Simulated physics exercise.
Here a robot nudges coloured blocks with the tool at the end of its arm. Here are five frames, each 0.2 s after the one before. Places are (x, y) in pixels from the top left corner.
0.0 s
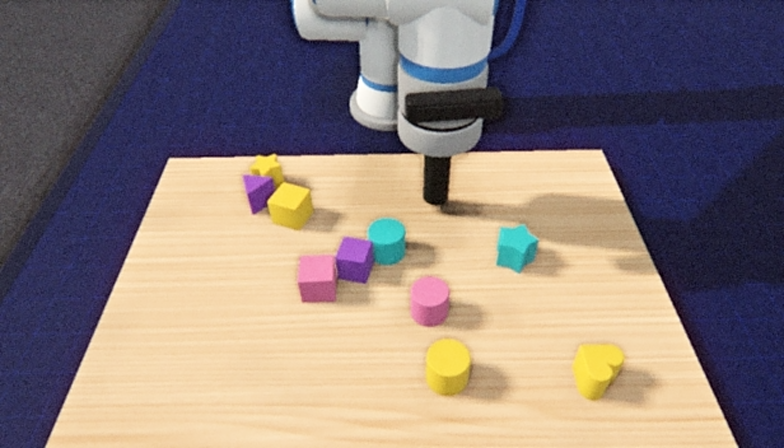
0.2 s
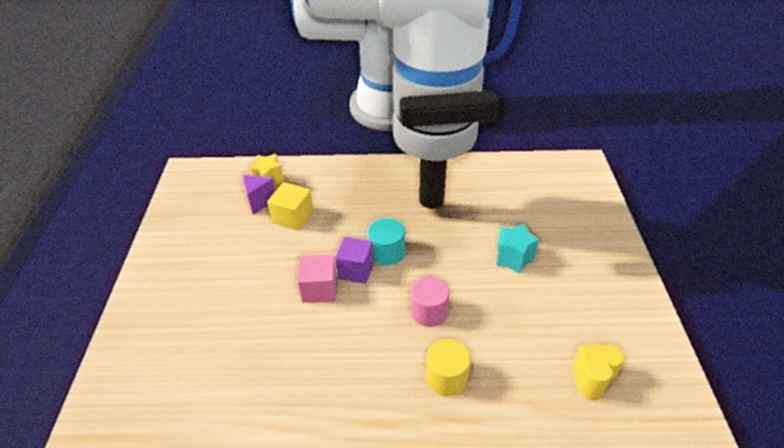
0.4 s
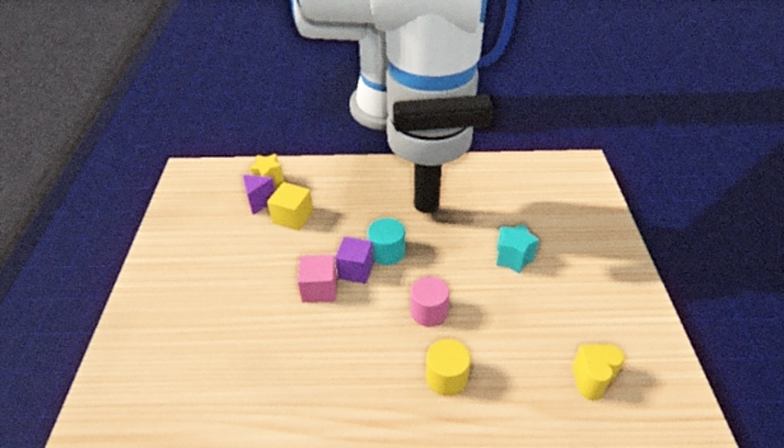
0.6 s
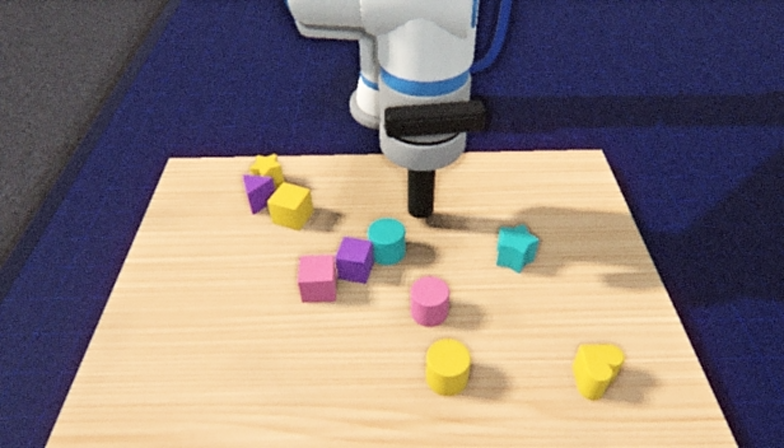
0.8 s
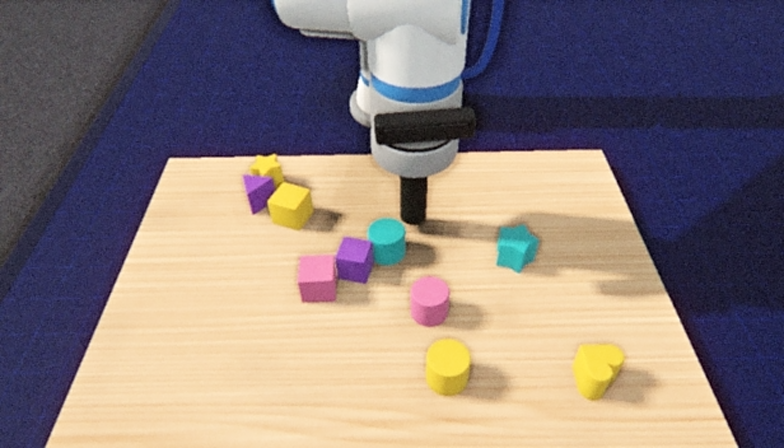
At the start, a robot arm holds its dark tool near the far edge of a wooden board scattered with yellow, purple, pink and turquoise blocks. The tool then moves slightly left and toward the viewer, drawing closer to the turquoise cylinder, while all the blocks stay still.
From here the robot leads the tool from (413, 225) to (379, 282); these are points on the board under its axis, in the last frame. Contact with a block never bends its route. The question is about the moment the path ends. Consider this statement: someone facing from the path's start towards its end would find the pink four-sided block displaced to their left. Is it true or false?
It is false.
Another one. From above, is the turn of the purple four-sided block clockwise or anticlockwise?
That block twists clockwise.
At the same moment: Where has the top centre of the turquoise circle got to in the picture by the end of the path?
Its top middle is near (367, 287).
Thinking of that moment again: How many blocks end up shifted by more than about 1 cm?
I'd put the number at three or more.
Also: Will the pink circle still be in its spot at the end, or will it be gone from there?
It keeps its position.
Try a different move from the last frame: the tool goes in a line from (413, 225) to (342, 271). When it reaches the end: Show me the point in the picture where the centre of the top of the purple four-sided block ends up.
When the path ends, it will be at (347, 272).
On the path given first. Halfway along, tool (397, 244); pink four-sided block (310, 268), turned 15° anticlockwise; purple four-sided block (344, 261), turned 55° clockwise; turquoise circle (378, 252).
At the end, tool (378, 273); pink four-sided block (299, 271); purple four-sided block (332, 274), turned 80° clockwise; turquoise circle (367, 287); pink circle not moved.
